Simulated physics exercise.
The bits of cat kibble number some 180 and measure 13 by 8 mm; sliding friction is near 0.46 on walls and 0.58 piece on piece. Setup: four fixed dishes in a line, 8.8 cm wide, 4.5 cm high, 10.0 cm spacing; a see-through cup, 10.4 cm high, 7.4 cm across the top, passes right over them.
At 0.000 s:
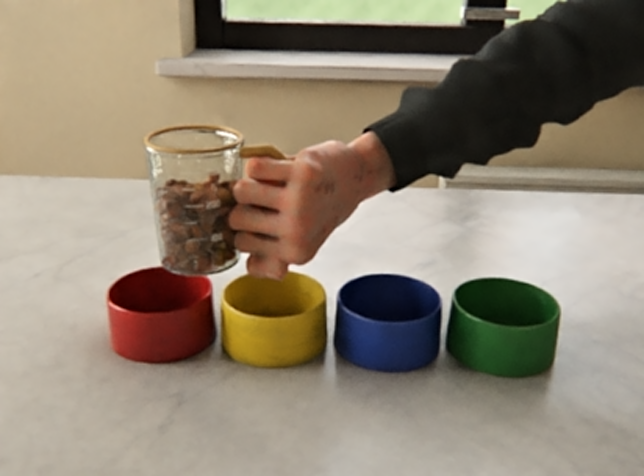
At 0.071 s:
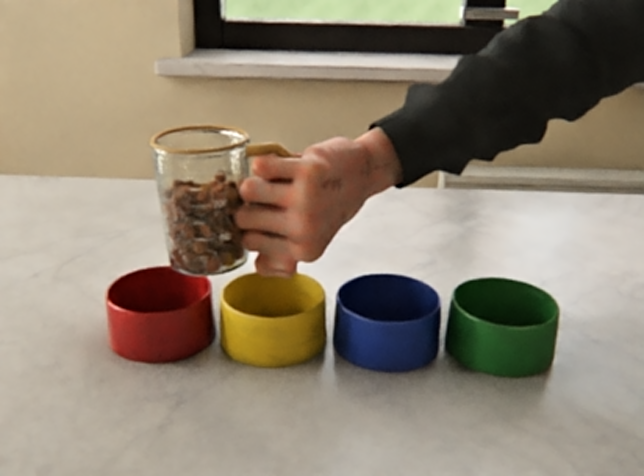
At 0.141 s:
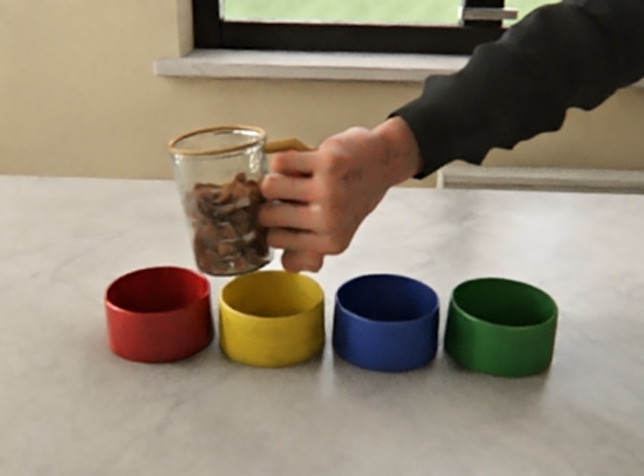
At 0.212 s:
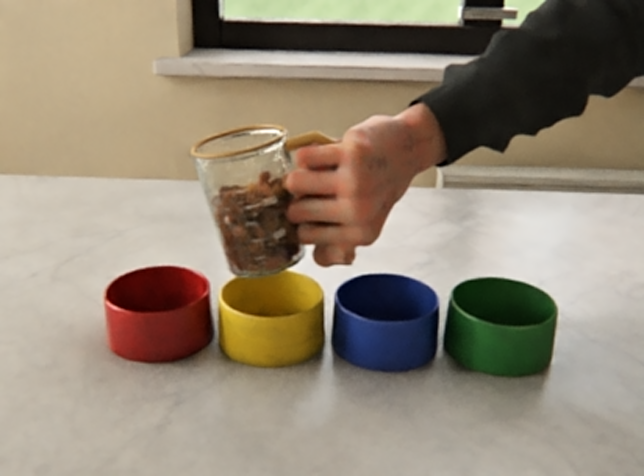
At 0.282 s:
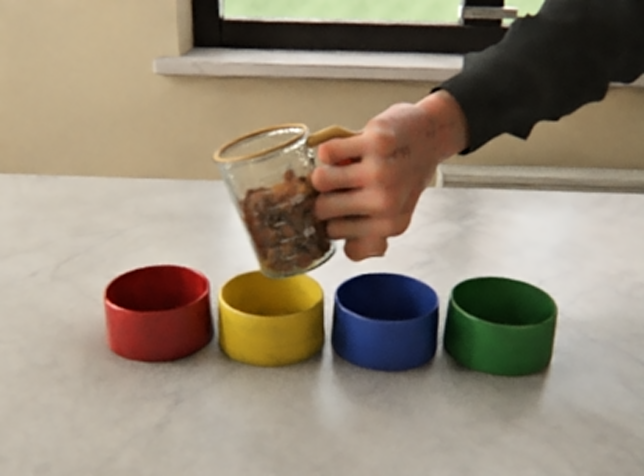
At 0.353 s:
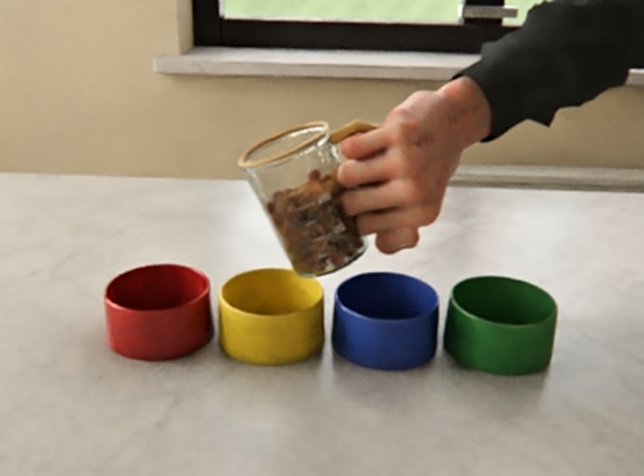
A hand in a dark sleeve reaches in from the right, holding a clear glass cup of brown kibble above a pale marble-like tabletop, seen from the front and slightly above, with a window behind. Four round dishes sit in a row below: red, yellow, blue and green from left to right. The hand carries the cup rightward while gradually tilting its rim left, and the camera stays practically still.
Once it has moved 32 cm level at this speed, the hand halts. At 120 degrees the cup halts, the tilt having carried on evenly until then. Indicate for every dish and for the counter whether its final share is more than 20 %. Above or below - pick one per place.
Red: Below; blue: Below; green: Above; yellow: Below; counter: Below.
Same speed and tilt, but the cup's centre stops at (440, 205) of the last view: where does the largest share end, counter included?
Result: Biggest portion at blue.
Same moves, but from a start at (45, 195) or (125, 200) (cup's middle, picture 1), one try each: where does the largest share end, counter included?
Blue; blue.
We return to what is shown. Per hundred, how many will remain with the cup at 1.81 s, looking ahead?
About 35 percent of the load.
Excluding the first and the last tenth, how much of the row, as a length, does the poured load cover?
Length: Approx. 5 cm.
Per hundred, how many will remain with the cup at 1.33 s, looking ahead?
100 %.
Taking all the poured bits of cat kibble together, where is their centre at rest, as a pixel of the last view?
After settling, the middle sits near (498, 318).
After 0.94 s, tilt 68 degrees; cup holds 100 %.
After 1.33 s, tilt 99 degrees; cup holds 100 %.
After 1.81 s, tilt 120 degrees; cup holds 35 %, green 65 %.
In the end, at 2.7 s, red 0 %, blue 0 %, green 100 %, yellow 0 %, counter 0 %.
